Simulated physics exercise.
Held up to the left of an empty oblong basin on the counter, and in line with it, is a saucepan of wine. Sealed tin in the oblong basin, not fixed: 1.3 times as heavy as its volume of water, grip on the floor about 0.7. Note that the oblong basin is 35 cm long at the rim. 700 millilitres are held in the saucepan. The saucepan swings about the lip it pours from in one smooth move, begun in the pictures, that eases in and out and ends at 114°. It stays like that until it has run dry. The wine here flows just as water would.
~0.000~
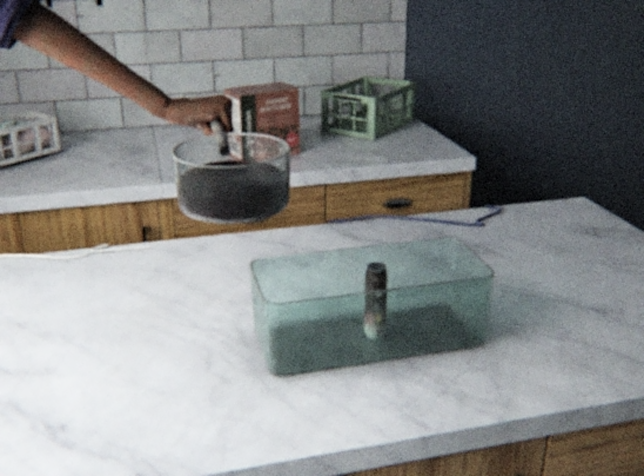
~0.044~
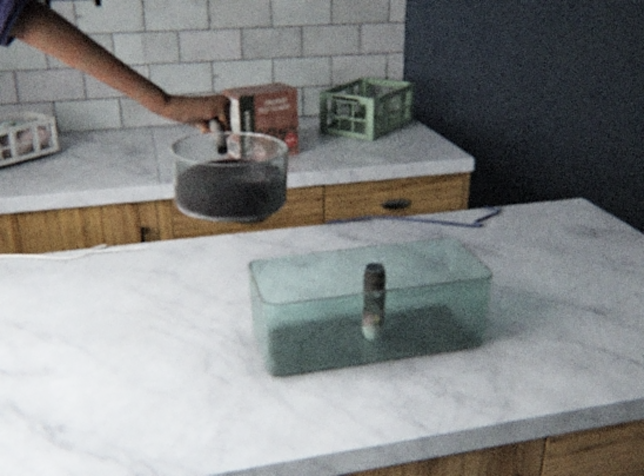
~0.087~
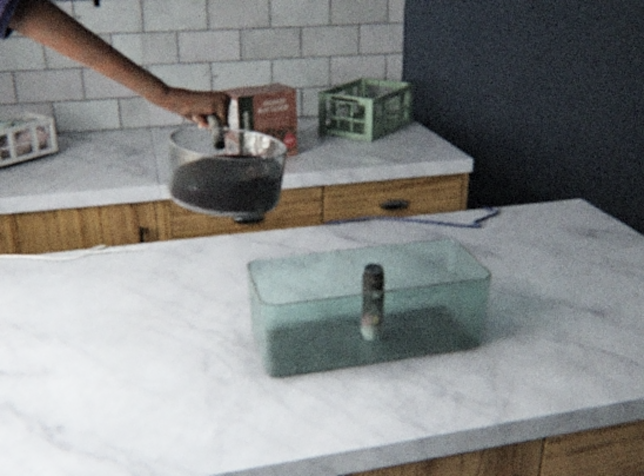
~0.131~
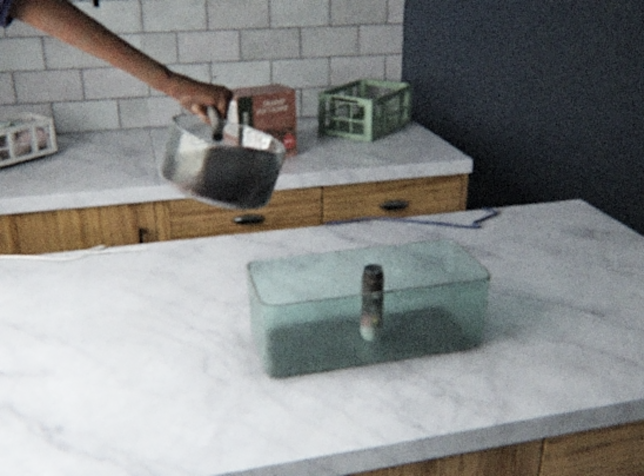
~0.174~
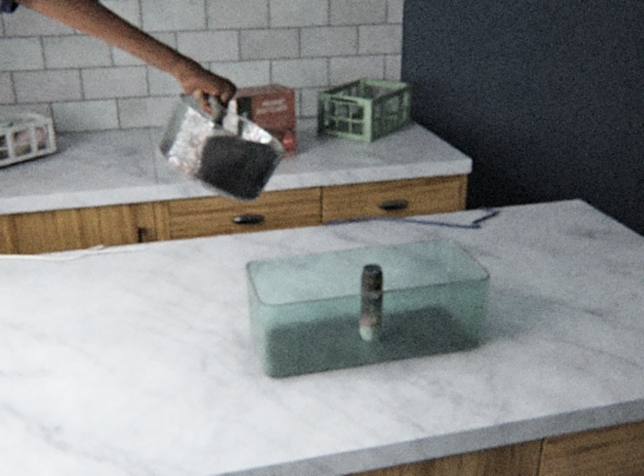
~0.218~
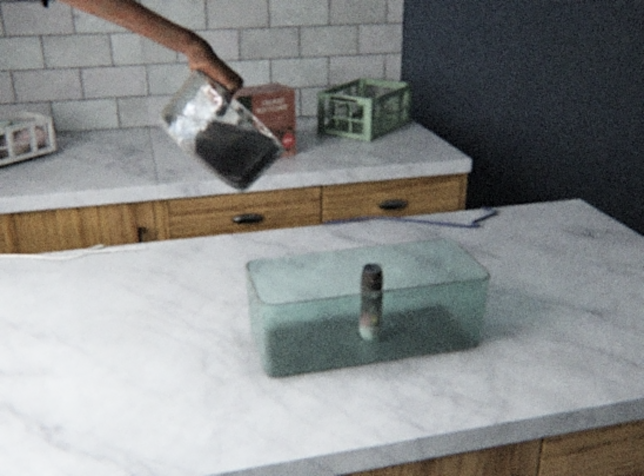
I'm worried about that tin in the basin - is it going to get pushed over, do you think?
No, it should stay put on its base.
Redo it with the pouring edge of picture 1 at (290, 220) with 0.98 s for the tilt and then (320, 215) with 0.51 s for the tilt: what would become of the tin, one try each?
The tin overturns the first time and stays vertical the second time.
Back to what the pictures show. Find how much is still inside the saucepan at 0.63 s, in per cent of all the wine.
Around 3 in a hundred.
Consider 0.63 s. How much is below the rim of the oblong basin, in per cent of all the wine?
Roughly 62 %.
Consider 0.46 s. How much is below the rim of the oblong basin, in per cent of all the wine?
Estimate - around 0 in a hundred parts.
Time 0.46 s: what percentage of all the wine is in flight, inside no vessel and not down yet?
It comes to about 58 percent.
Then, 0.46 s in, the tilt is 111° and 41 per cent is still to pour; the tin stands where it began.
Then, 0.63 s in, the tilt is 114° and 3 per cent is still to pour; the tin stands where it began.
Then, 0.81 s in, the tilt is 114° and 0 per cent is still to pour; the tin stands where it began.
Then, 1.01 s in, the tilt is 114° and 0 per cent is still to pour; the tin stands where it began.
Finally, the tin stands where it began.
